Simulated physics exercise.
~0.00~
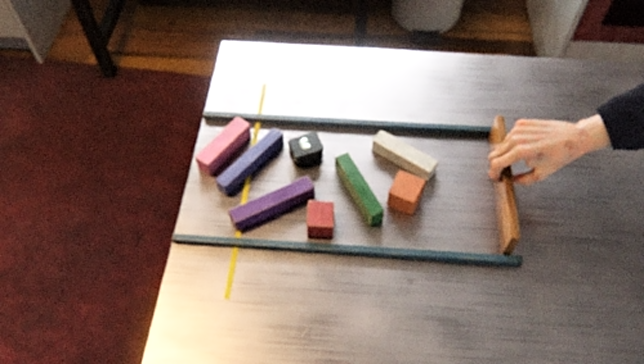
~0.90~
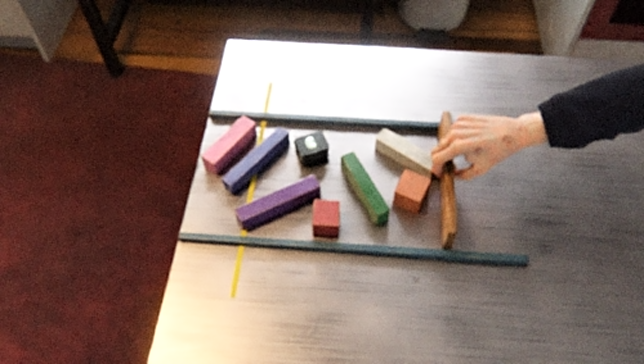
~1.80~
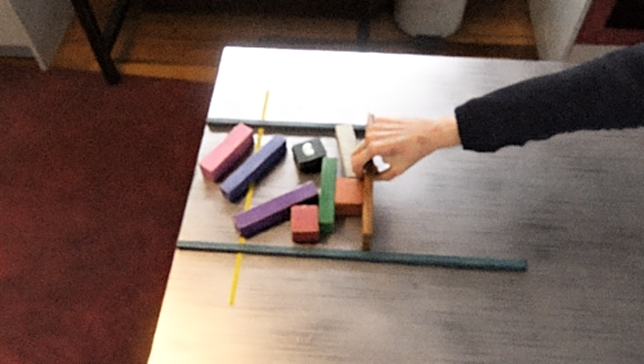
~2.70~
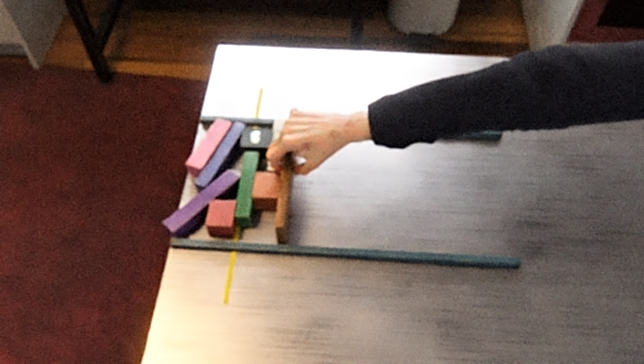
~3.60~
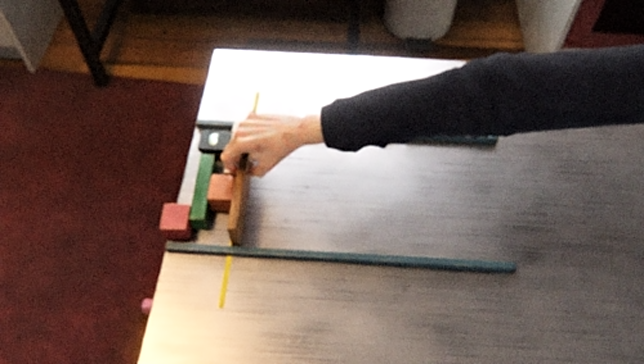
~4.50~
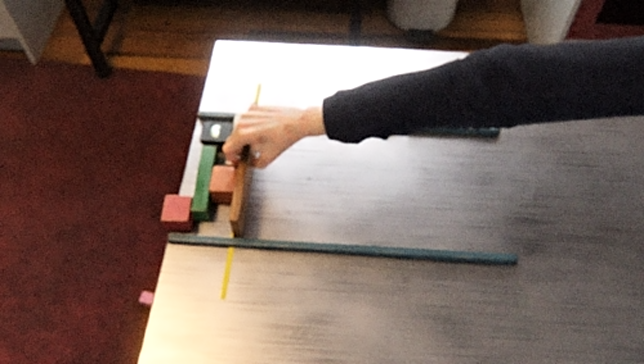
A hand in a dark sleeve holds a wooden board upright at the right of a grey tabletop, seen from above by a slightly swaying camera. Between two dark rails lie pink, blue and purple bars at the left, with black, red, green, white and orange pieces nearer the board, and yellow tape crossing beneath. The board slides left, gathering the orange, white, green and red pieces, then crowds everything toward the table's left edge. The pink, blue and purple bars go over the edge, and the board stops near the tape, the red block jutting over the rim.
